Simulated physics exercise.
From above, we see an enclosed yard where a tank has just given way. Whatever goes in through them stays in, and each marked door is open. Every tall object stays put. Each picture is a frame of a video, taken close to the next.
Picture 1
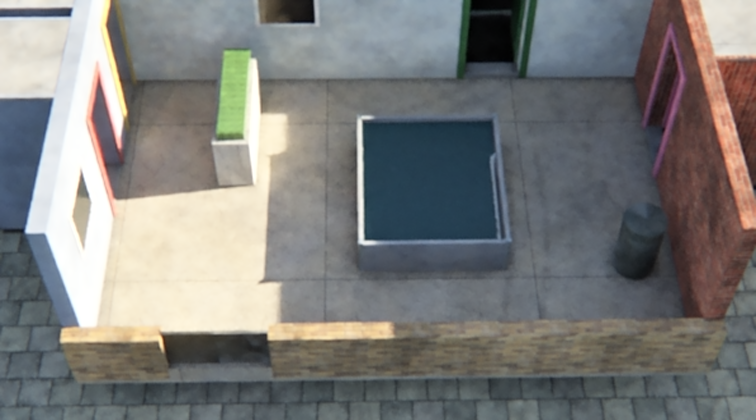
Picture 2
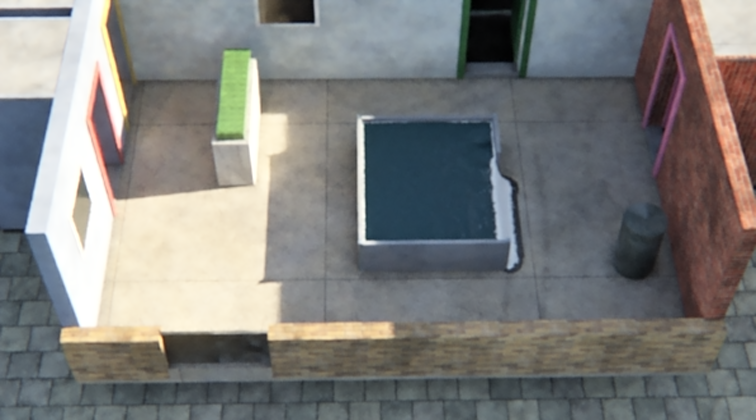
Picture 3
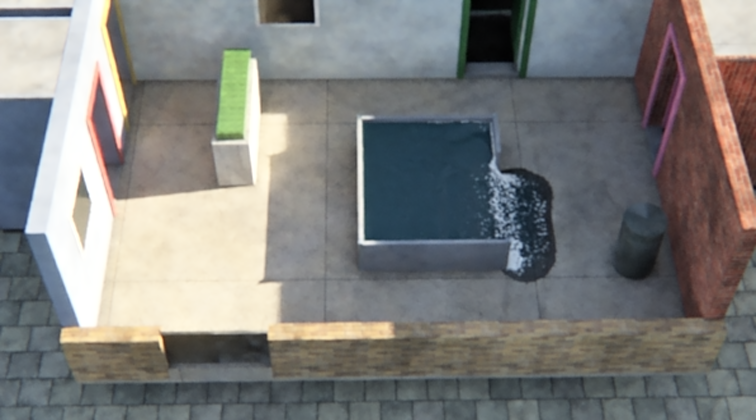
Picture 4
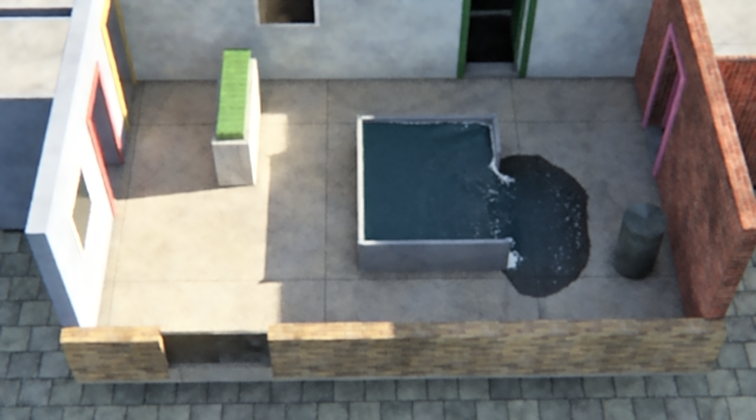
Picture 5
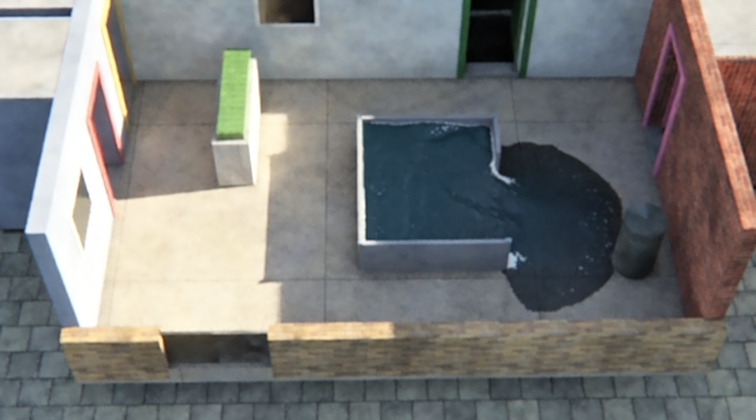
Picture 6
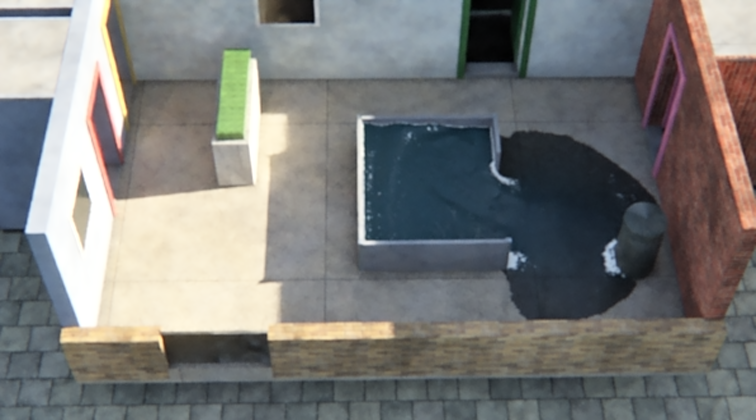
In a walled yard seen from above, water burst through the right side of a square tank, spread across the floor in a widening dark pool, and splashed against a grey cylinder near the brick wall.
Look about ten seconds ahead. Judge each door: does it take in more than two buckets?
My call: The pink door takes in more, the green door keeps it to two or fewer, the red door keeps it to two or fewer, the yellow door keeps it to two or fewer.
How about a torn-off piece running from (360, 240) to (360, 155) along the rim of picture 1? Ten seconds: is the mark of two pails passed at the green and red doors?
The green one falls short; the red one exceeds the limit.
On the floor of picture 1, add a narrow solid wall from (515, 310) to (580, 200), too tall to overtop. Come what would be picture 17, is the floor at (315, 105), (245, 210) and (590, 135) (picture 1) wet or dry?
Taking the points in the order given, they are high and dry, high and dry and inundated.
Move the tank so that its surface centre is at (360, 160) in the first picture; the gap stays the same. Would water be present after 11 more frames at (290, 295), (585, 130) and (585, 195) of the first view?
First spot bare, second swamped, third swamped.
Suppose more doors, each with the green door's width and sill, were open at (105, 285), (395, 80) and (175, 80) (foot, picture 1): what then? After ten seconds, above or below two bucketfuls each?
Same order as asked - stays within the limit, stays within the limit and stays within the limit.
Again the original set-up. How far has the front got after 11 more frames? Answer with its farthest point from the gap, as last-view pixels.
By then the tip should be at about (630, 83).
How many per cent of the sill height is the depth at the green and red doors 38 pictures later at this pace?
The first comes to about 80 percent, the second to about 0 percent.
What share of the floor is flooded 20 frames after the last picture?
Close to 35 percent, by my reckoning.
A moment on, water covers 25 % of the floor; the pink door under two buckets in, the green door not reached, the red door not reached, the yellow door not reached.
Next, water covers 25 % of the floor; the pink door over two buckets in, the green door not reached, the red door not reached, the yellow door not reached.
Then, water covers 35 % of the floor; the pink door over two buckets in, the green door wet at the sill, nothing in, the red door not reached, the yellow door not reached.
Later, water covers 75 % of the floor; the pink door far over two buckets in, the green door wet at the sill, nothing in, the red door not reached, the yellow door not reached.
In the end, water covers 100 % of the floor; the pink door far over two buckets in, the green door wet at the sill, nothing in, the red door wet at the sill, nothing in, the yellow door wet at the sill, nothing in.
